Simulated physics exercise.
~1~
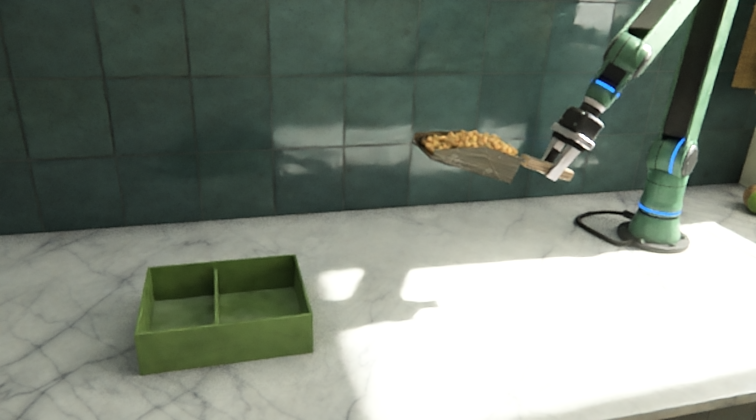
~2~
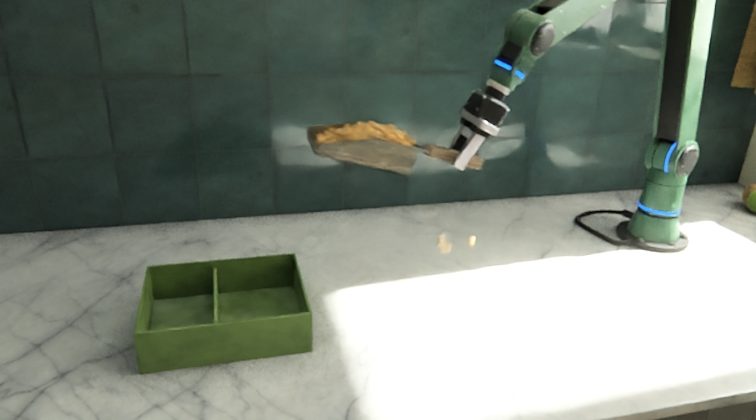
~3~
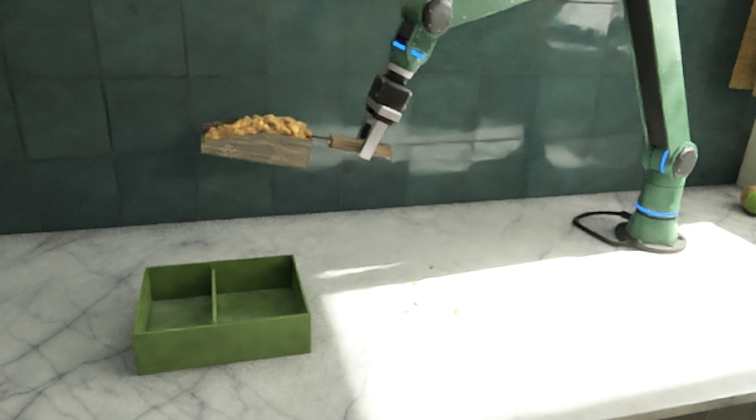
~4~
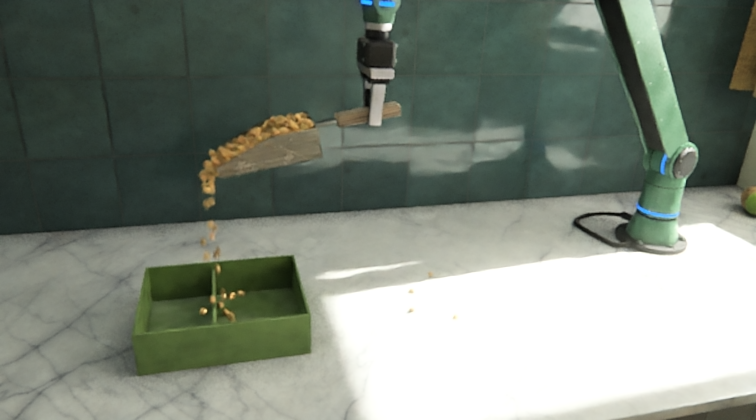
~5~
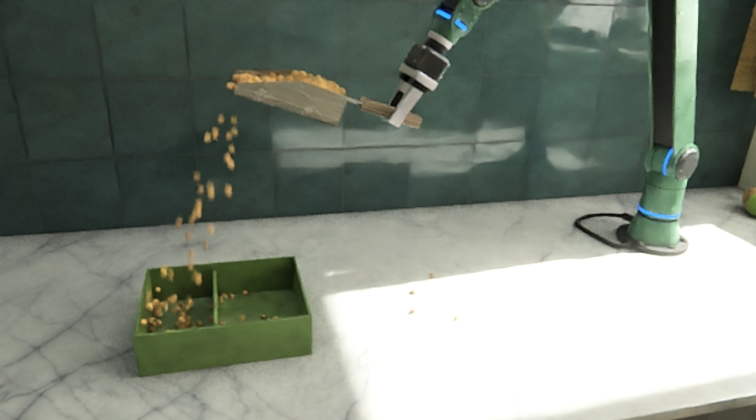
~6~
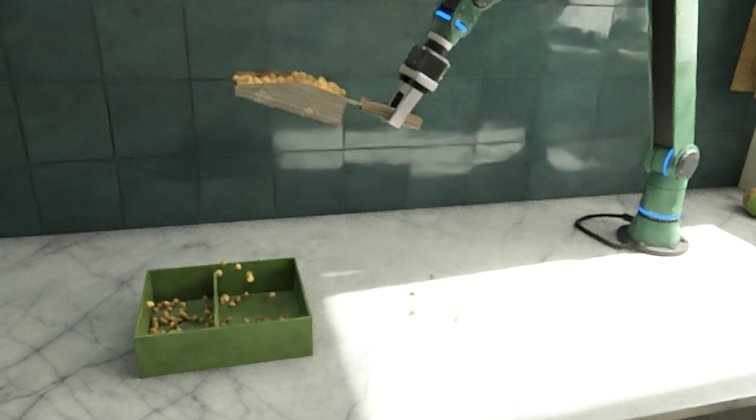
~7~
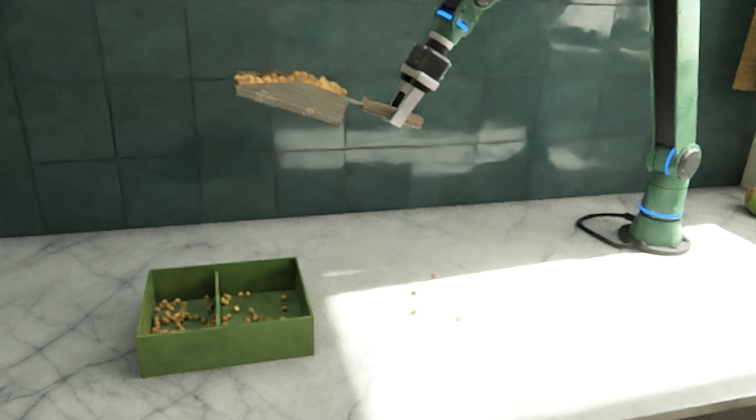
On a marble counter, a green robot arm carries a scoop left, tips some chickpeas into a divided green box, then holds still.
